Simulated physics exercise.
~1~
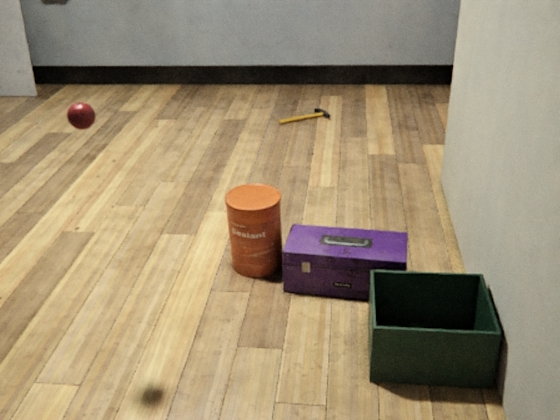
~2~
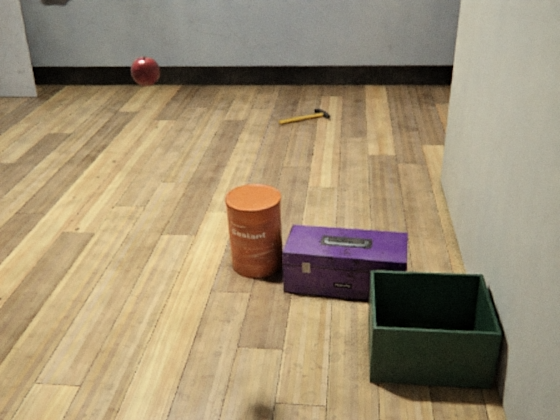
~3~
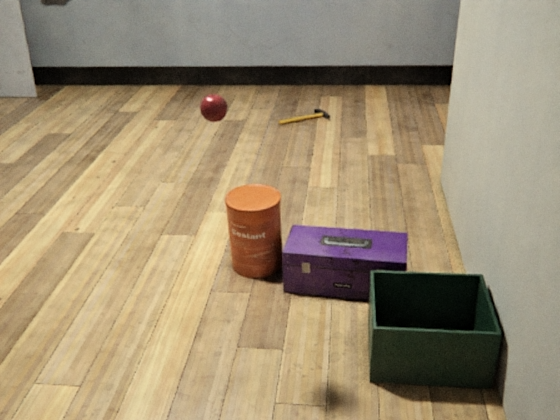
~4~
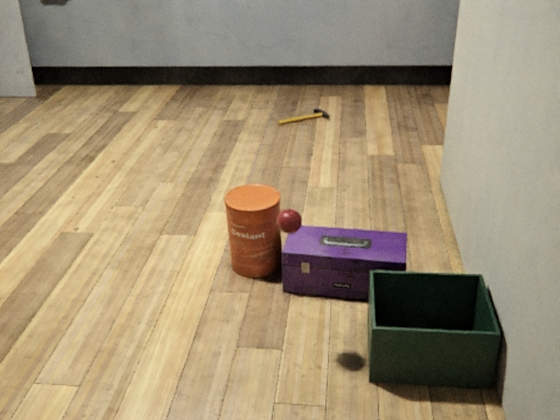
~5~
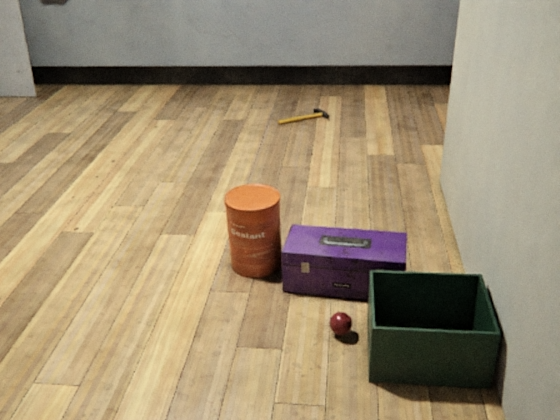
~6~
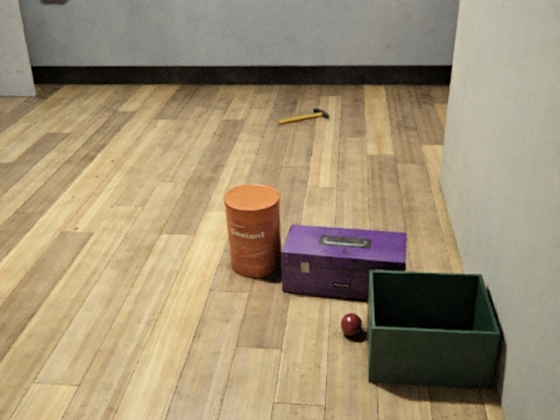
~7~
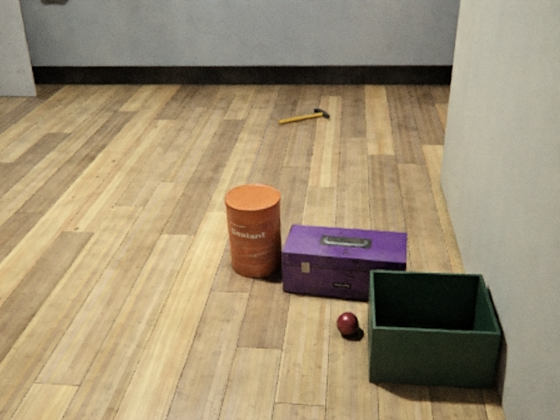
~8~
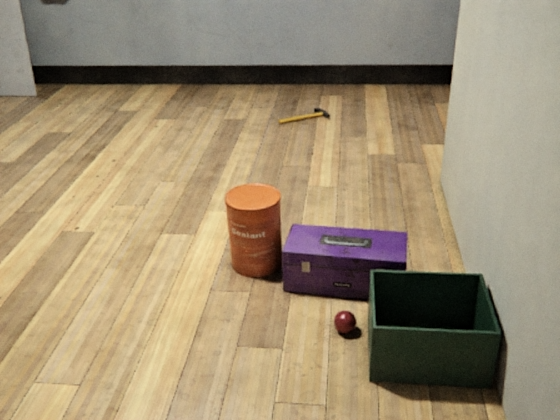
We see a red apple fly rightward through the air, rising and then dropping past an orange pail and a purple toolbox toward an open green box. It lands on the wooden floor just left of the box and settles outside it, while the other objects stay put.
